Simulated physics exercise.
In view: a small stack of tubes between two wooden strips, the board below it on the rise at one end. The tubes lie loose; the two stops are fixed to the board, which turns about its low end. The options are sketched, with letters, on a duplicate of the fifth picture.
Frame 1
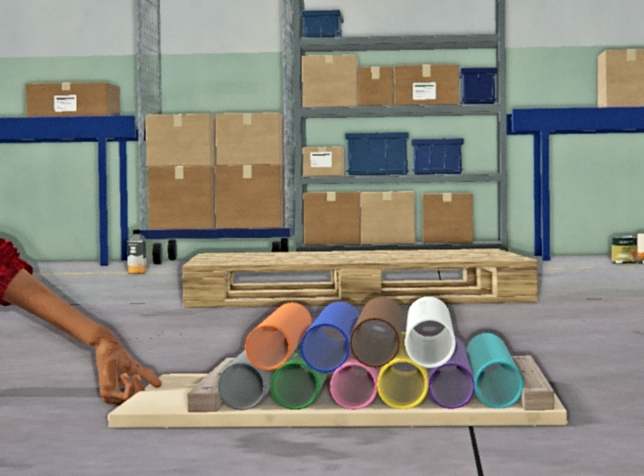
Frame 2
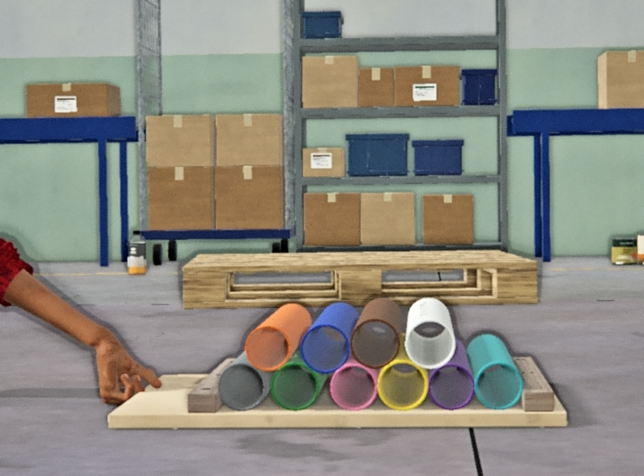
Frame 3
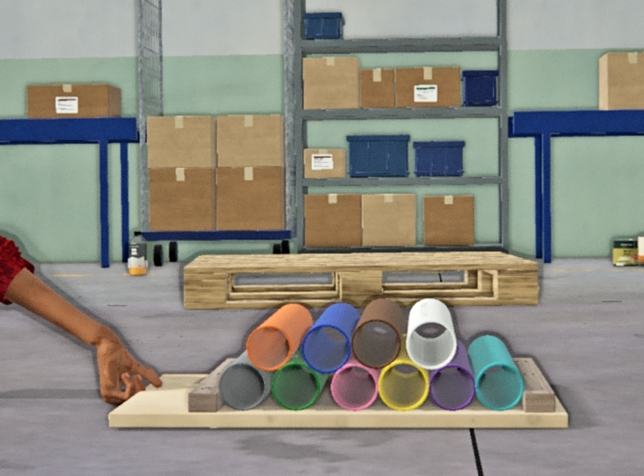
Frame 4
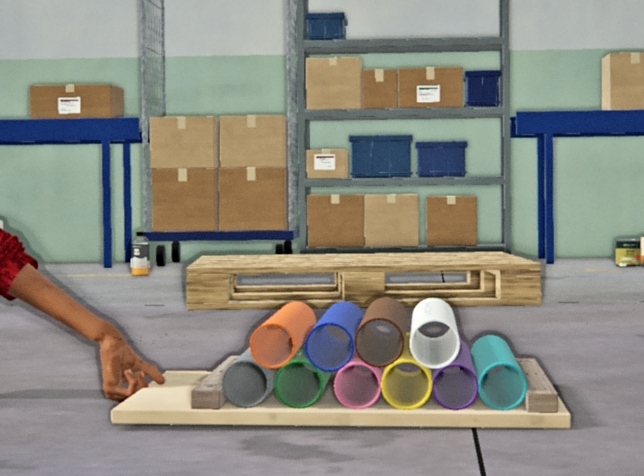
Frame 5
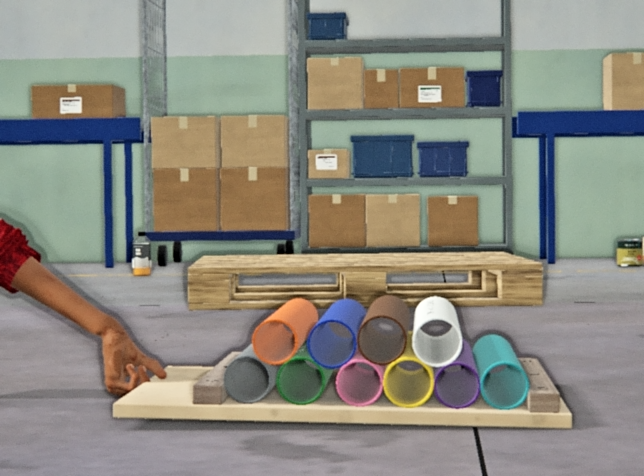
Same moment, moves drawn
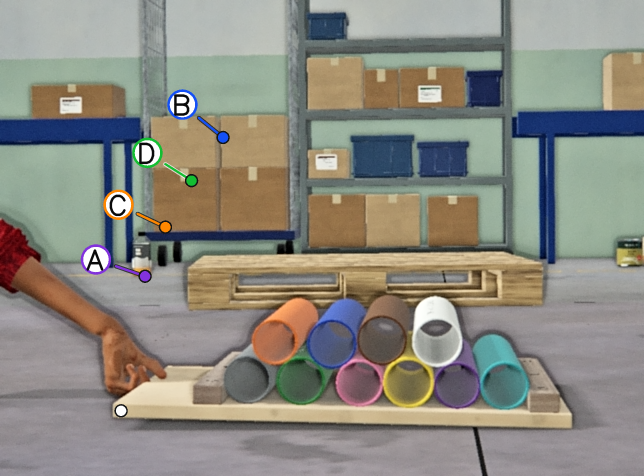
A wooden board holding a small stack of coloured tubes barely moved, its left end rising very slightly as a hand in a red sleeve held it there, while the tubes stayed stacked together.
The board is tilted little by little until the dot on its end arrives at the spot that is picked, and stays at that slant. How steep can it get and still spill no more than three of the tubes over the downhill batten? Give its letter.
No higher than C.
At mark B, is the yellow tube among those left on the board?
Yes.
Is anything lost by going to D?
Yes.
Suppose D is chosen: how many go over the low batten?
At D the number is four.
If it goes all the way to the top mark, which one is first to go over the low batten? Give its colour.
The white one.
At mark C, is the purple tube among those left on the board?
The purple tube: Yes.
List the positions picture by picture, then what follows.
In the first picture, pink tube (354, 386); yellow tube (403, 384); purple tube (451, 386).
In the second picture, purple tube (451, 387); turquoise tube (499, 386).
In the third picture, board (344, 389); grey tube (243, 386); orange tube (269, 348); white tube (431, 344).
In the fourth picture, board (347, 388); grey tube (246, 384); green tube (299, 385).
In the fifth picture, board (349, 385); grey tube (248, 380); green tube (301, 381).
On the marked copy, A at (145, 276); B at (223, 137); C at (165, 227); D at (191, 181); the white dot at (121, 410).
With C. Early on, board at 16°.
Further on, board at 26°.
At the end, board at 26°, two over the low batten (brown, white).
As for the rest, A none over the low batten; B four over the low batten (brown, blue, white, orange); D four over the low batten (brown, blue, white, orange).
